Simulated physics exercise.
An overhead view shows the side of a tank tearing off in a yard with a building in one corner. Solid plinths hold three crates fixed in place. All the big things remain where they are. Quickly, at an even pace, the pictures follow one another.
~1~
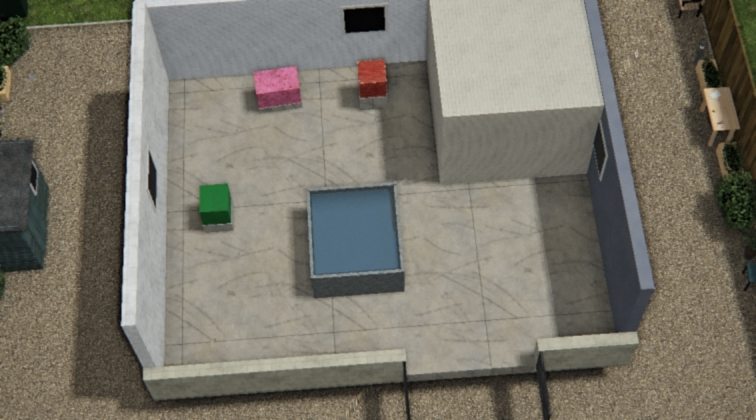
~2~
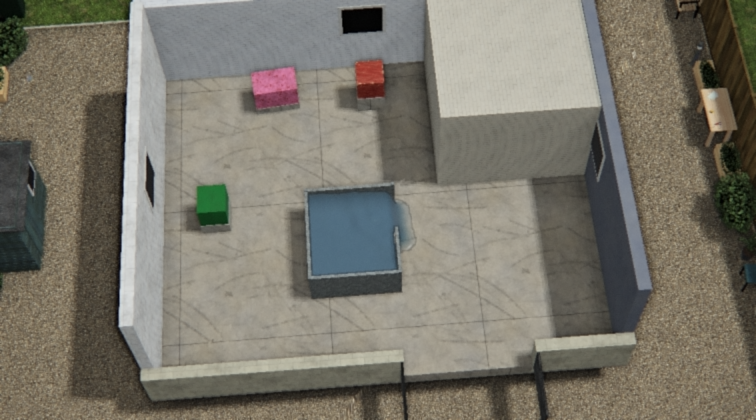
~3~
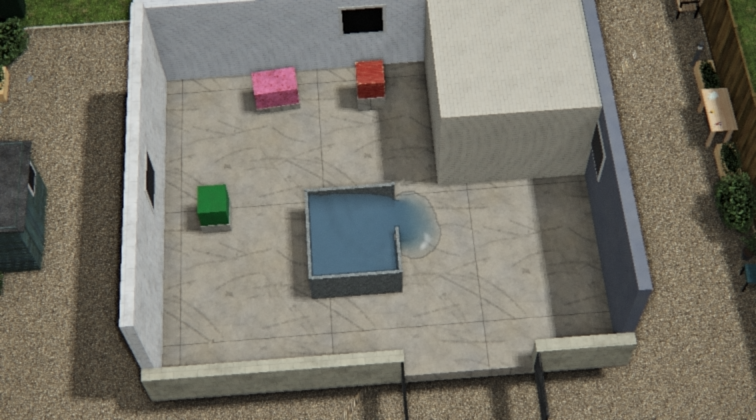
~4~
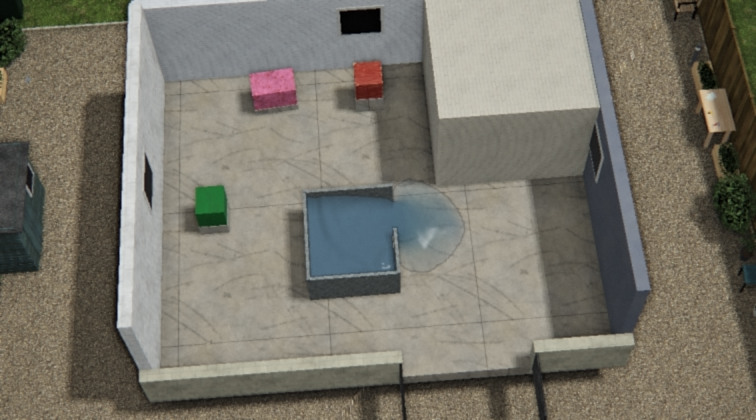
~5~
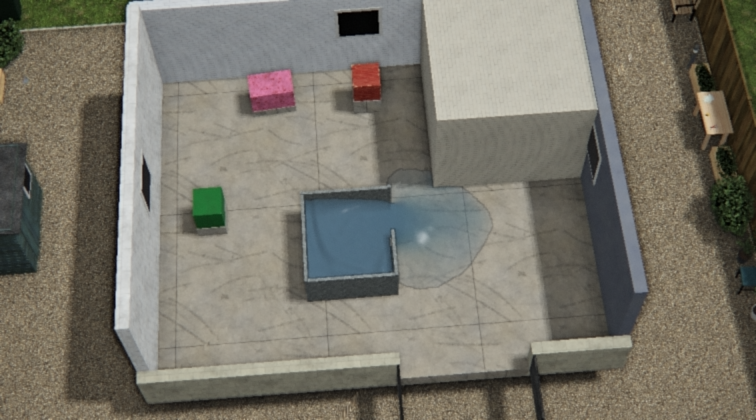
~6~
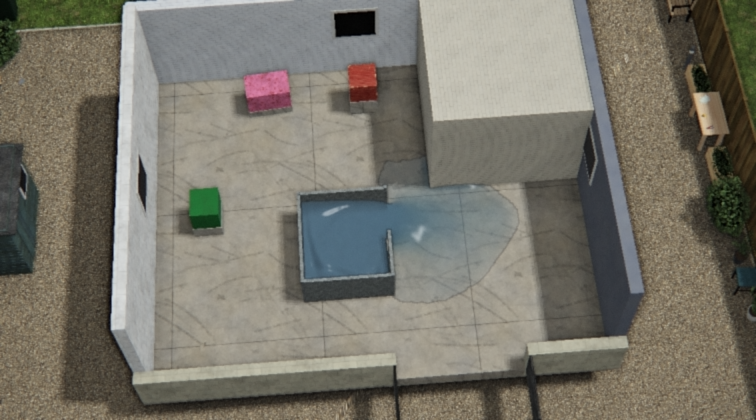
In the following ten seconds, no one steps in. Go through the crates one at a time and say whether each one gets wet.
Crate by crate: Green crate - no, dry; pink crate - no, dry; red crate - no, dry.
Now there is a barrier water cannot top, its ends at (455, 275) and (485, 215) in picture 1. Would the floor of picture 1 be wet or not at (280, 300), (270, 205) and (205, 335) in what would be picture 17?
First unwetted, then unwetted, then unwetted.
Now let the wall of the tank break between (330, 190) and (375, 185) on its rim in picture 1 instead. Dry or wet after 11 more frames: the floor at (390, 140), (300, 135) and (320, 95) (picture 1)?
The first point is swamped, the second swamped, the third swamped.
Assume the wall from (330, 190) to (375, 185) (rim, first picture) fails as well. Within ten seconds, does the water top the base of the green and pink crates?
The green crate is not reached, the pink crate is reached.
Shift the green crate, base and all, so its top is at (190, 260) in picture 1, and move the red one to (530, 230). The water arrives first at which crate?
My guess is the one in red.
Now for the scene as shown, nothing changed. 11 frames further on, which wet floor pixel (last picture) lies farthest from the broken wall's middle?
Somewhere close to (607, 351).
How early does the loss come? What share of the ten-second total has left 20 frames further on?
Close to 5 out of every hundred.
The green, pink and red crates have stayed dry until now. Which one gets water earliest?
It's the red crate here.
A moment on, water covers 25 % of the floor; the green crate not reached, the pink crate not reached, the red crate not reached.
Next, water covers 30 % of the floor; the green crate not reached, the pink crate not reached, the red crate water round its plinth.
Then, water covers 35 % of the floor; the green crate not reached, the pink crate water round its plinth, the red crate water round its plinth.
Later, water covers 60 % of the floor; the green crate not reached, the pink crate water round its plinth, the red crate water round its plinth.
In the end, water covers 80 % of the floor; the green crate stayed above the water, the pink crate stayed above the water, the red crate stayed above the water.
